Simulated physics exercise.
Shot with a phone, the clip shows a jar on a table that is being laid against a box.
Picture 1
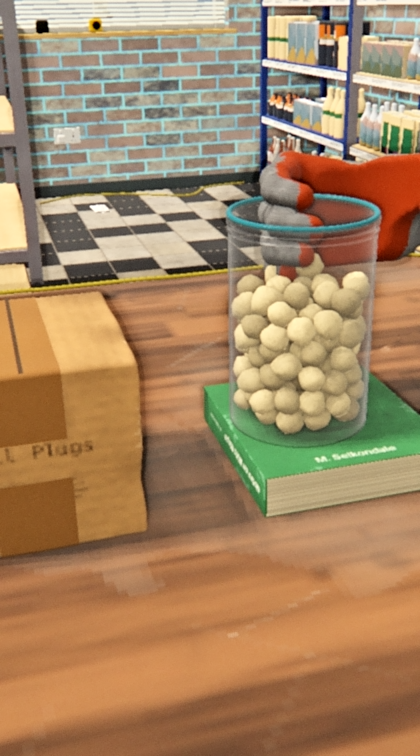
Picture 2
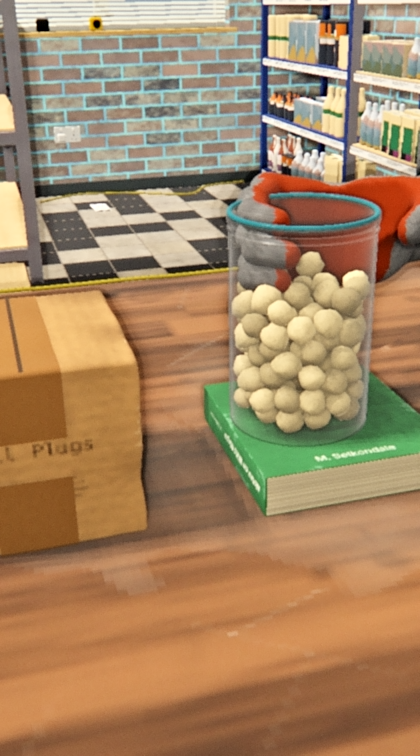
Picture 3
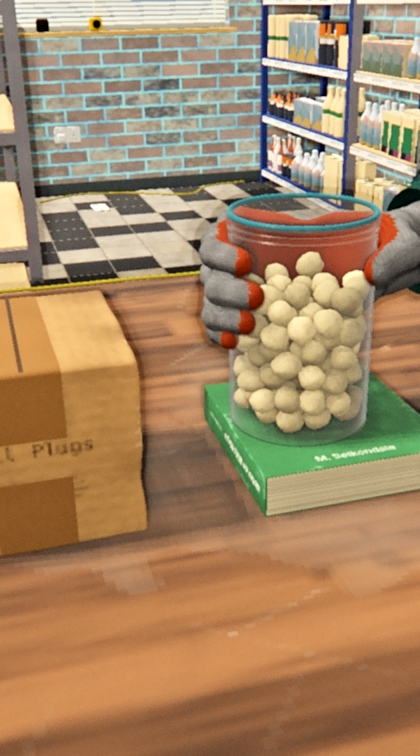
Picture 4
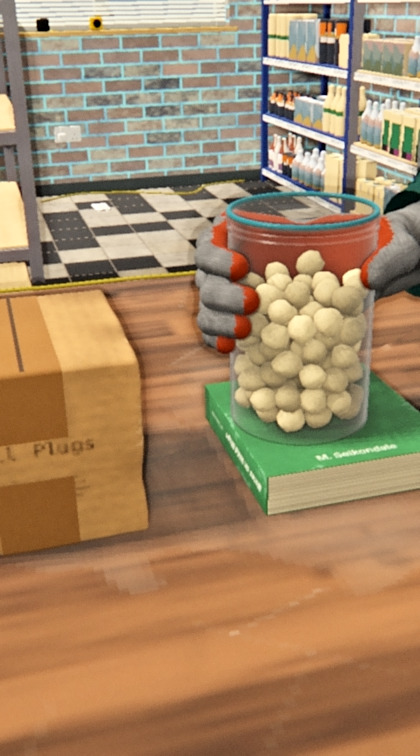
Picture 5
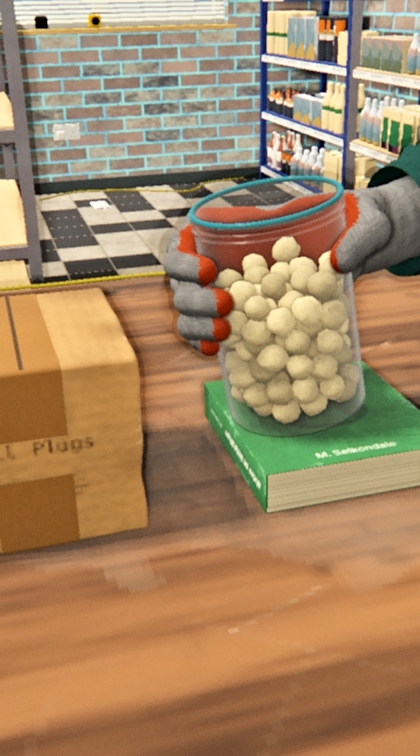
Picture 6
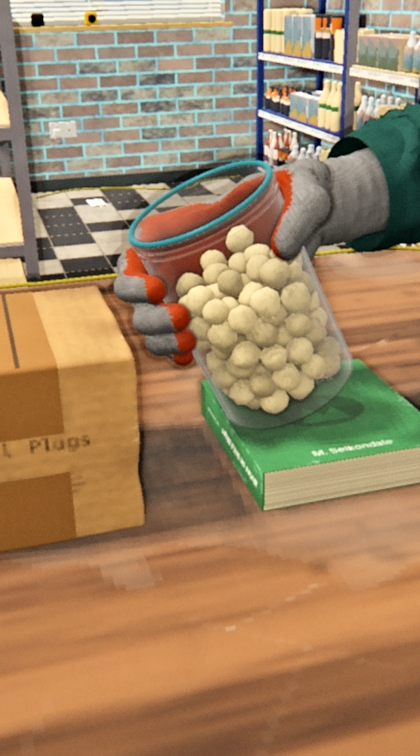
On a wooden table, gloved hands grip a jar of pale round nuts on a green book, tilting it left toward a box.
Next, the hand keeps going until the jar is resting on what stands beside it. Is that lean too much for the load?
Nothing drops.
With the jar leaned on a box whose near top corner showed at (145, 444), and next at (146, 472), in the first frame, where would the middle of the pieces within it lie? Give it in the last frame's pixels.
Roughly at (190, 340) for the first height, and roughly at (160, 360) for the second.
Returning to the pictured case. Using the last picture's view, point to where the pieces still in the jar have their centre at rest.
(232, 324), more or less.
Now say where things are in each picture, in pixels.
The first picture shows jar near (300, 318), two thirds full of macadamia nuts; box near (23, 417), reaching most of the way up the jar.
The second picture shows jar near (300, 317), upright; rim near (233, 217); top of the contents near (302, 305).
The third picture shows jar near (300, 317), upright; rim near (233, 217); box near (23, 416).
The fourth picture shows jar near (301, 316), upright; rim near (233, 216); top of the contents near (303, 304).
The fifth picture shows jar near (282, 306), leaning 10°; rim near (195, 220); box near (24, 414).
The sixth picture shows jar near (246, 298), leaning 25°; rim near (133, 240); box near (20, 412), reaching most of the way up the jar.
Then, 0.15 s on from there, the jar leans 36°; everything is still inside.
Then, 0.31 s on from there, the jar rests on the box at 40°; everything is still inside.
In the end, the jar rests on the box at 40°; everything is still inside.
